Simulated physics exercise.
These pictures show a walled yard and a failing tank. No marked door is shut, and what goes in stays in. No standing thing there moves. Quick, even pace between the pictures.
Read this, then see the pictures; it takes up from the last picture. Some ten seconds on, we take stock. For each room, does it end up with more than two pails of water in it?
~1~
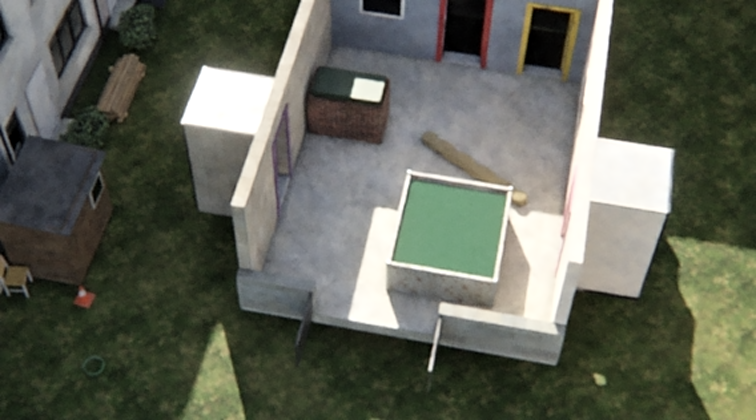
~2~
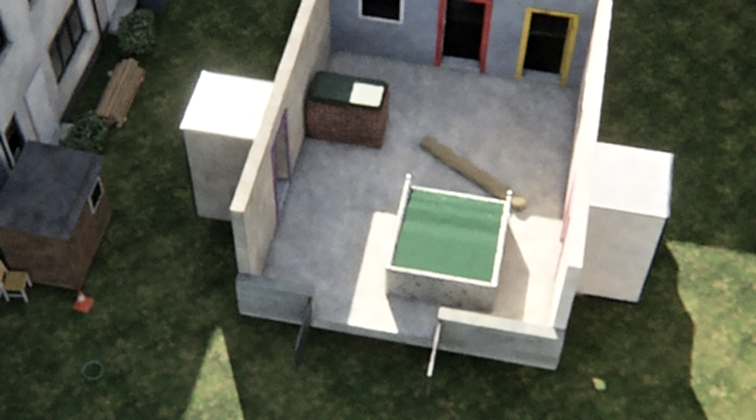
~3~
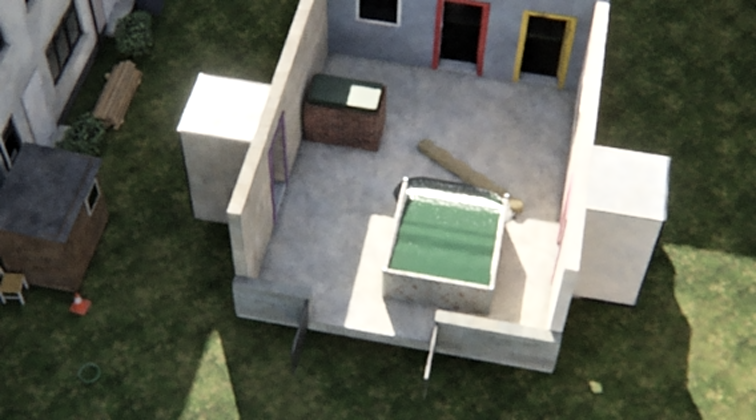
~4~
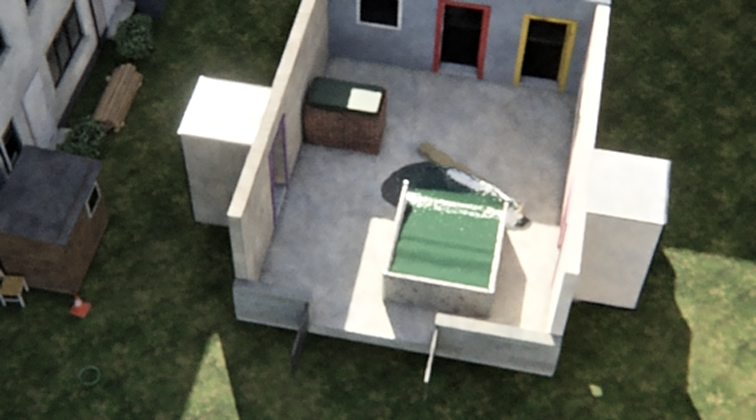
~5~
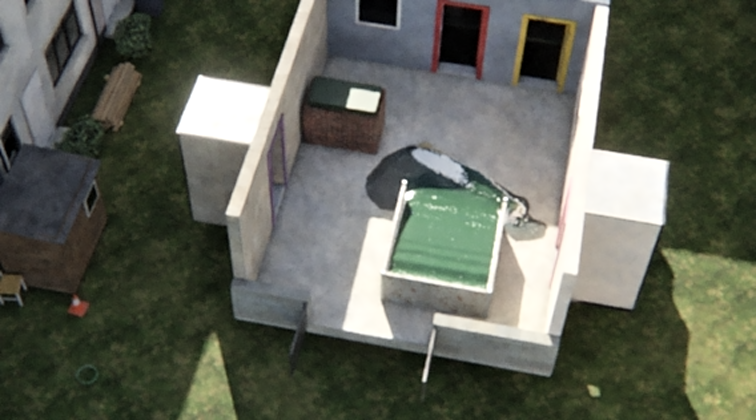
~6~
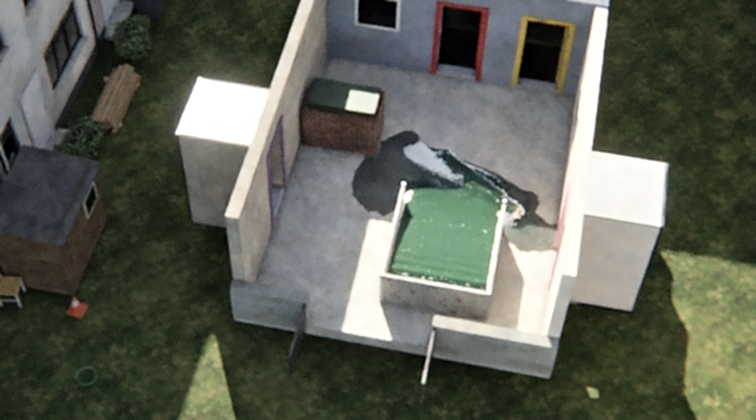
Room by room: The purple door: No; the pink door: Yes; the yellow door: Yes; the red door: Yes.
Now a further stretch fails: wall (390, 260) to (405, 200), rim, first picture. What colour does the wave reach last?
That's the one in yellow.
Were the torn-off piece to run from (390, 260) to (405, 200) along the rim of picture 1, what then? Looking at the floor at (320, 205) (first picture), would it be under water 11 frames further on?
At that place: Awash.
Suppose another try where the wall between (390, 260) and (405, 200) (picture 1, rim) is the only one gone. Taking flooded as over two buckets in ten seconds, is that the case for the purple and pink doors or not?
Well, purple door is swamped, while pink door is swamped.
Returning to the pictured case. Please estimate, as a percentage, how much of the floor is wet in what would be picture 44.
Roughly 90 percent, I'd say.
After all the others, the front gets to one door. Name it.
Answer - the purple one.
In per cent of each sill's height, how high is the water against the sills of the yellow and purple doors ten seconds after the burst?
Estimate, in order: 160 and 50 percent.
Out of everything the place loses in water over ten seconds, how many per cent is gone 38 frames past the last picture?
Near 55 in a hundred.
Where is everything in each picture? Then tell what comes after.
Still water in the tank at (451, 227), in the first picture.
The front is at (509, 217), out from the gap on the tank's far side, in the second picture.
Water pours out on the tank's far side and has run to (400, 189), in the third picture.
The front is at (396, 175), out from the gap on the tank's far side, in the fourth picture.
The front is at (409, 149), out from the gap on the tank's far side, in the fifth picture.
The front is at (404, 135), out from the gap on the tank's far side, in the sixth picture.
A moment on, water covers 45 % of the floor; the purple door not reached, the pink door under two buckets in, the yellow door not reached, the red door not reached.
Next, water covers 60 % of the floor; the purple door not reached, the pink door under two buckets in, the yellow door under two buckets in, the red door under two buckets in.
Then, water covers 75 % of the floor; the purple door wet at the sill, nothing in, the pink door over two buckets in, the yellow door far over two buckets in, the red door far over two buckets in.
Later, water covers 90 % of the floor; the purple door wet at the sill, nothing in, the pink door over two buckets in, the yellow door far over two buckets in, the red door far over two buckets in.
In the end, water covers 95 % of the floor; the purple door wet at the sill, nothing in, the pink door over two buckets in, the yellow door far over two buckets in, the red door far over two buckets in.
